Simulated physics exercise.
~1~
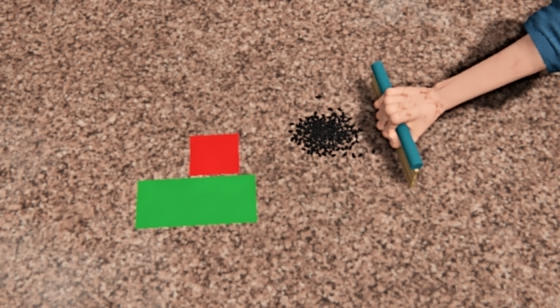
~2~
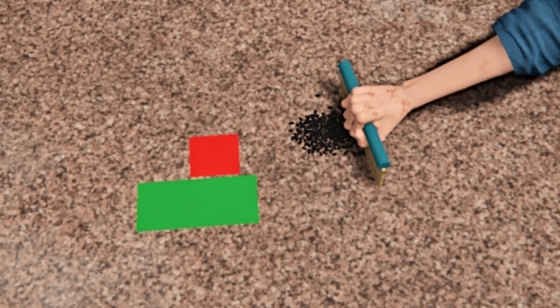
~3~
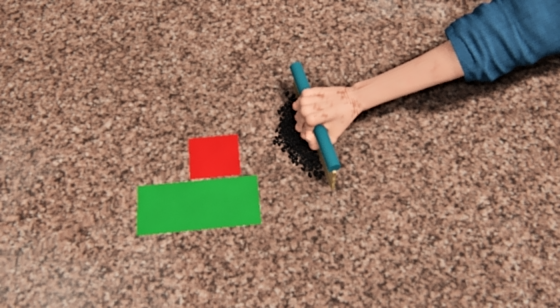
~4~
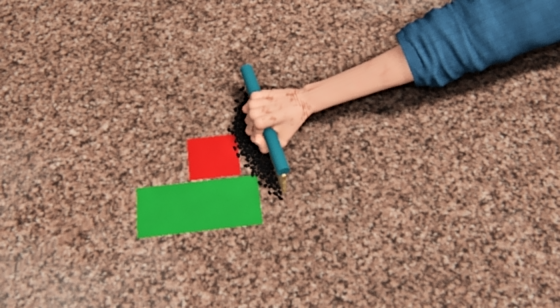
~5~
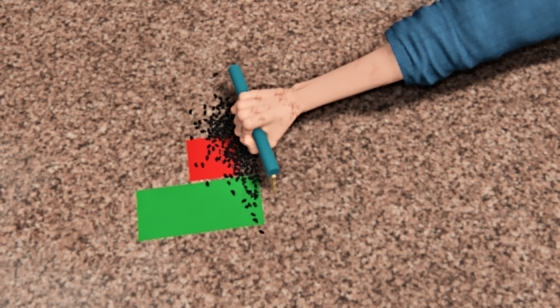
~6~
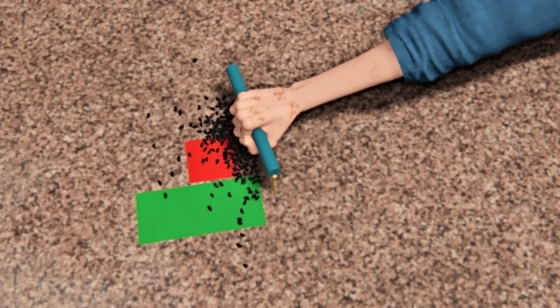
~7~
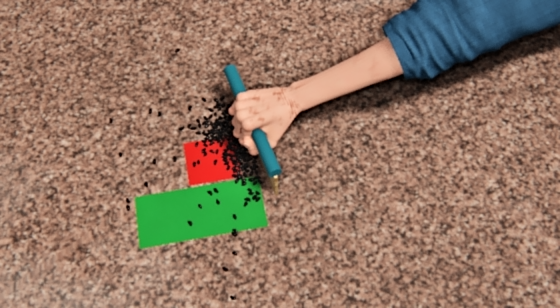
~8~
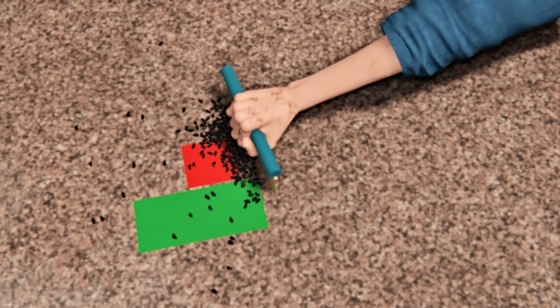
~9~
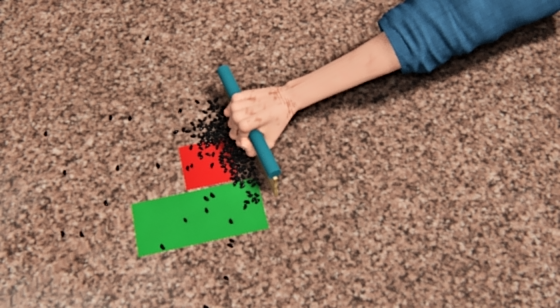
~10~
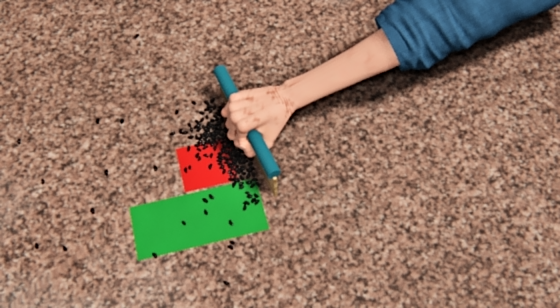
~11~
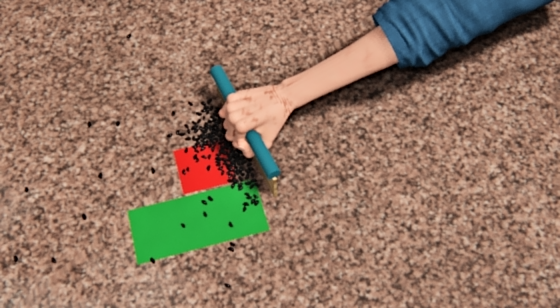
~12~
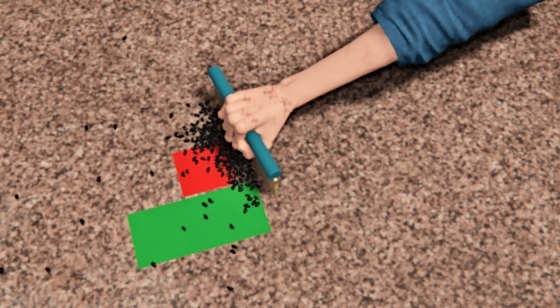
A hand in a blue sleeve pushed a pile of black beans left with a teal scraper, then stopped by the red and green sheets as beans scattered ahead, leaving some on both sheets but most on the speckled surface around them.
